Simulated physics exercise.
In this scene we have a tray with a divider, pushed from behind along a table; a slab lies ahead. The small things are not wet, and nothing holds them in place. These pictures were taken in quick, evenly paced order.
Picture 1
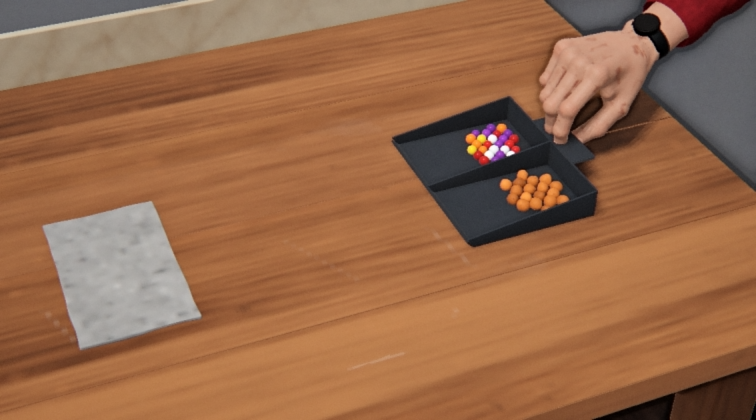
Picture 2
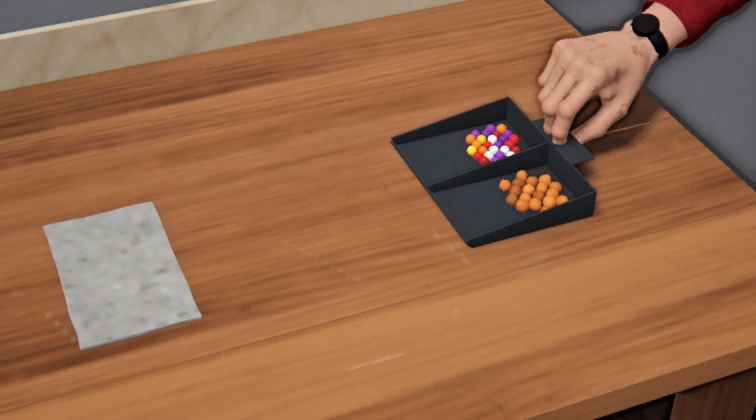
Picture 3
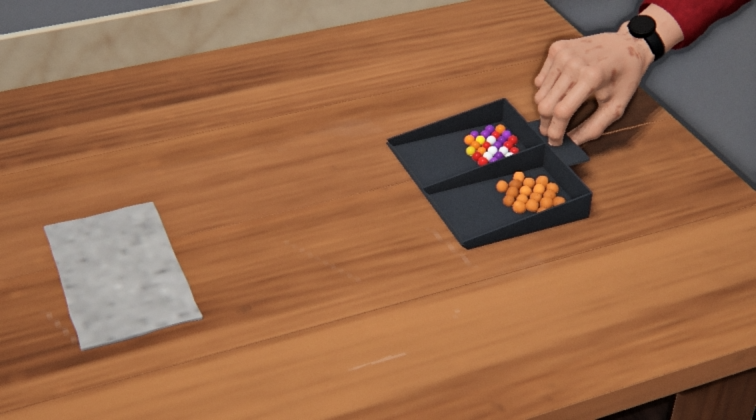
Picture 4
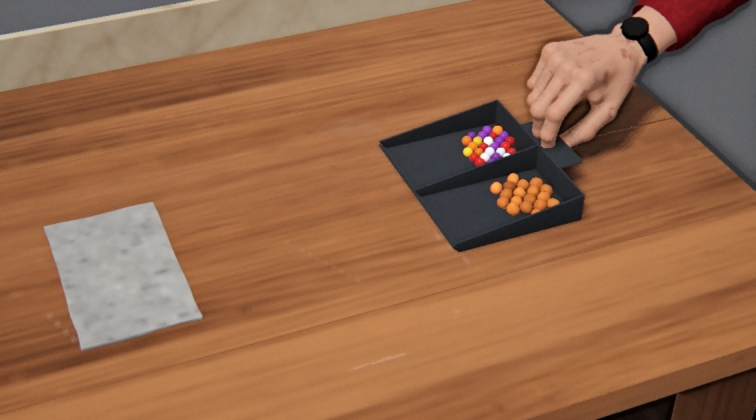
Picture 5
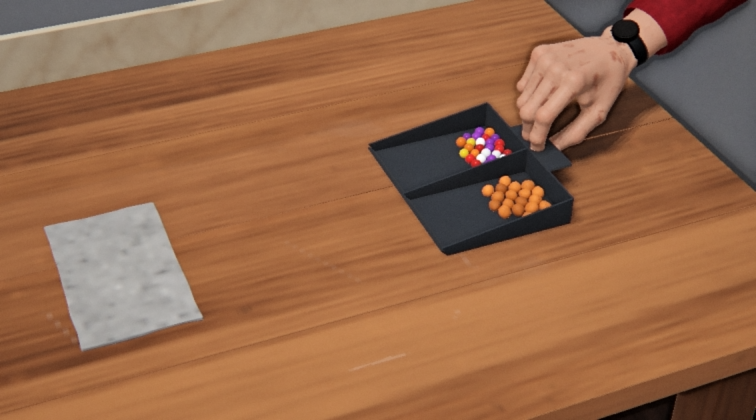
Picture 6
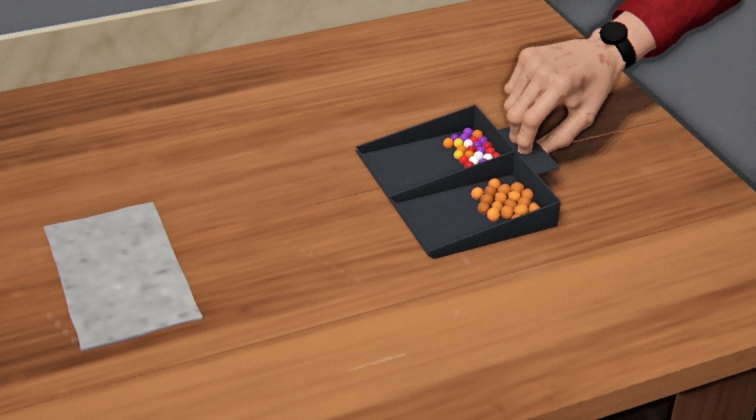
On a wooden table, a hand slides a divided tray of small balls slightly left.
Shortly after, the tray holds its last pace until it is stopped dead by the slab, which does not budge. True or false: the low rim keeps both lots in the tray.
Taking them one at a time: For the nearer batch, true; for the farther batch, true.
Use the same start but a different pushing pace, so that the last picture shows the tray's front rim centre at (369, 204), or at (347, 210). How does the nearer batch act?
So the first time round it keeps all its pieces in, and the next time it keeps all its pieces in.
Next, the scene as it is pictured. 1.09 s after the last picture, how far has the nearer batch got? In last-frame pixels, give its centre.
It should be centred around (272, 261).
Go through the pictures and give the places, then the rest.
In the first frame, front rim near (428, 189), at rest; slab near (130, 298); nearer batch near (529, 190), a few coated peanuts; farther batch near (499, 145), some round plastic beads.
In the second frame, front rim near (426, 189), hardly any of the way covered; farther batch near (498, 145).
In the third frame, front rim near (422, 191), hardly any of the way covered; nearer batch near (526, 192).
In the fourth frame, front rim near (414, 193), a little of the way covered; farther batch near (495, 147).
In the fifth frame, front rim near (403, 196), a little of the way covered; nearer batch near (511, 196).
In the sixth frame, front rim near (390, 199), near a quarter of the way covered; slab near (131, 299); nearer batch near (501, 198); farther batch near (471, 150).
Then, 0.39 s on from there, tray still sliding, front rim near (291, 223); nearer batch all inside; farther batch all inside.
Then, 0.88 s on from there, tray stopped at the slab; nearer batch all inside; farther batch all inside.
Then, 1.09 s on from there, tray stopped at the slab; nearer batch all inside, moved towards the front rim; farther batch all inside, moved towards the front rim.
In the end, tray stopped at the slab; nearer batch all inside, moved towards the front rim; farther batch all inside, moved towards the front rim.
